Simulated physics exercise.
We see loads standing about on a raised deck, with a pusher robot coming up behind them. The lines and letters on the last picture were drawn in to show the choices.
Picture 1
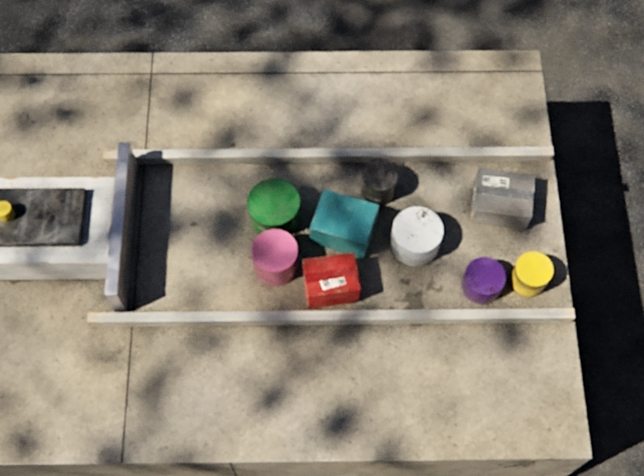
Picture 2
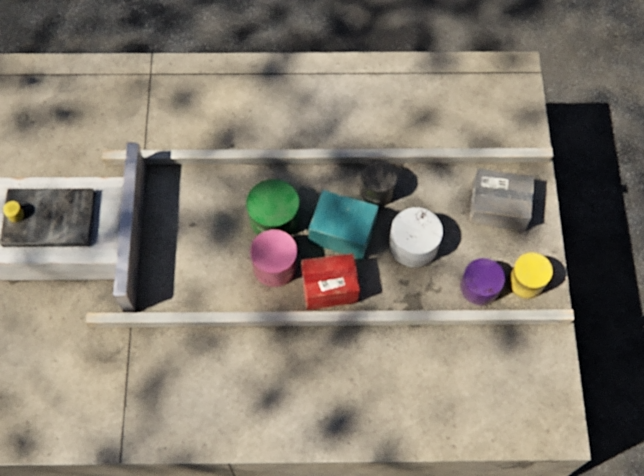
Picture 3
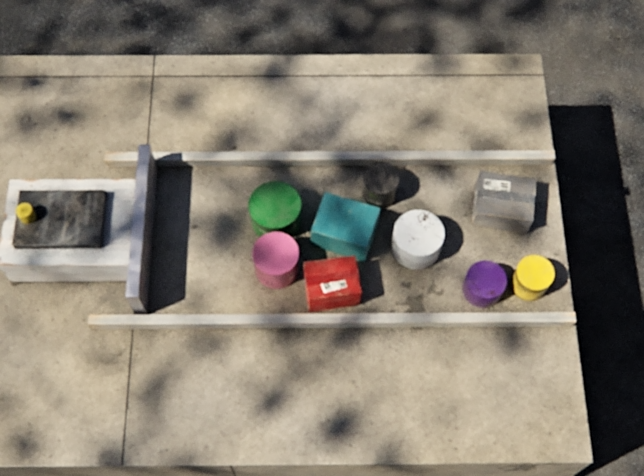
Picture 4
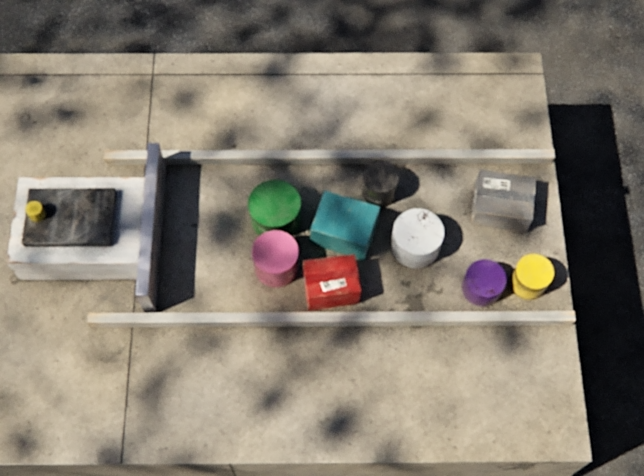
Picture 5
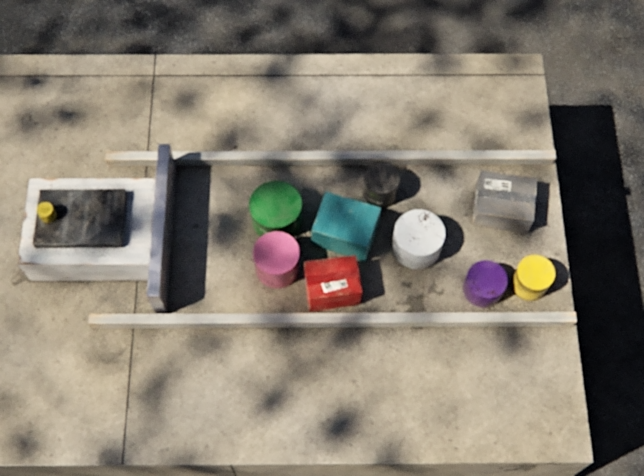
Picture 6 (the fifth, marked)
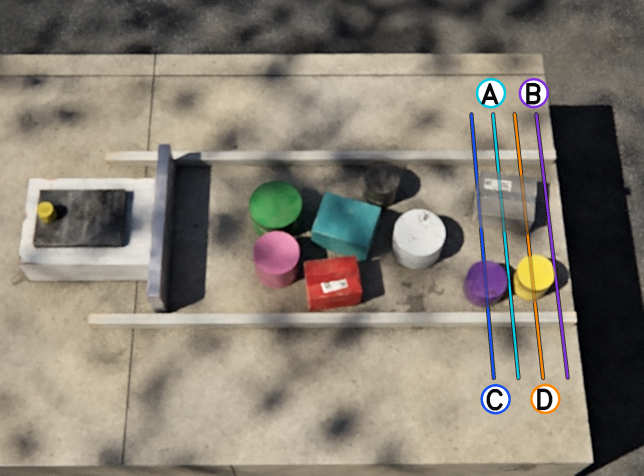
A pusher robot moves slowly right along a raised deck toward a group of motionless loads.
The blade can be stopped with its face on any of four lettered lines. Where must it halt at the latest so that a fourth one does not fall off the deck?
No farther than C.
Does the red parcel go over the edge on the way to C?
No.
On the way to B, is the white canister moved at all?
By then, yes.
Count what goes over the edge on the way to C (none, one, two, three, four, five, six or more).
In all, three.
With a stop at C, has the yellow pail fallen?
By then, yes.
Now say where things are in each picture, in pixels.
The first frame shows robot (46, 216); pink pail (275, 258); white canister (416, 237).
The second frame shows robot (55, 217); green pail (273, 211).
The third frame shows robot (66, 218); grey parcel (504, 202).
The fourth frame shows robot (76, 216); red parcel (332, 283).
The fifth frame shows robot (87, 217); black pail (381, 185); pink pail (277, 260); white canister (418, 240).
On the marked copy, A at (505, 238); B at (551, 238); C at (482, 238); D at (528, 238).
Taking C. A third of the way, robot (205, 217); red parcel (347, 285); pink pail (306, 256).
Two thirds of the way, robot (324, 217); yellow pail (562, 278); purple canister (527, 293).
When it is over, robot (413, 216); grey parcel over the edge; white canister over the edge; three fallen.
As for the rest, A drops five; B drops nine; D drops six.
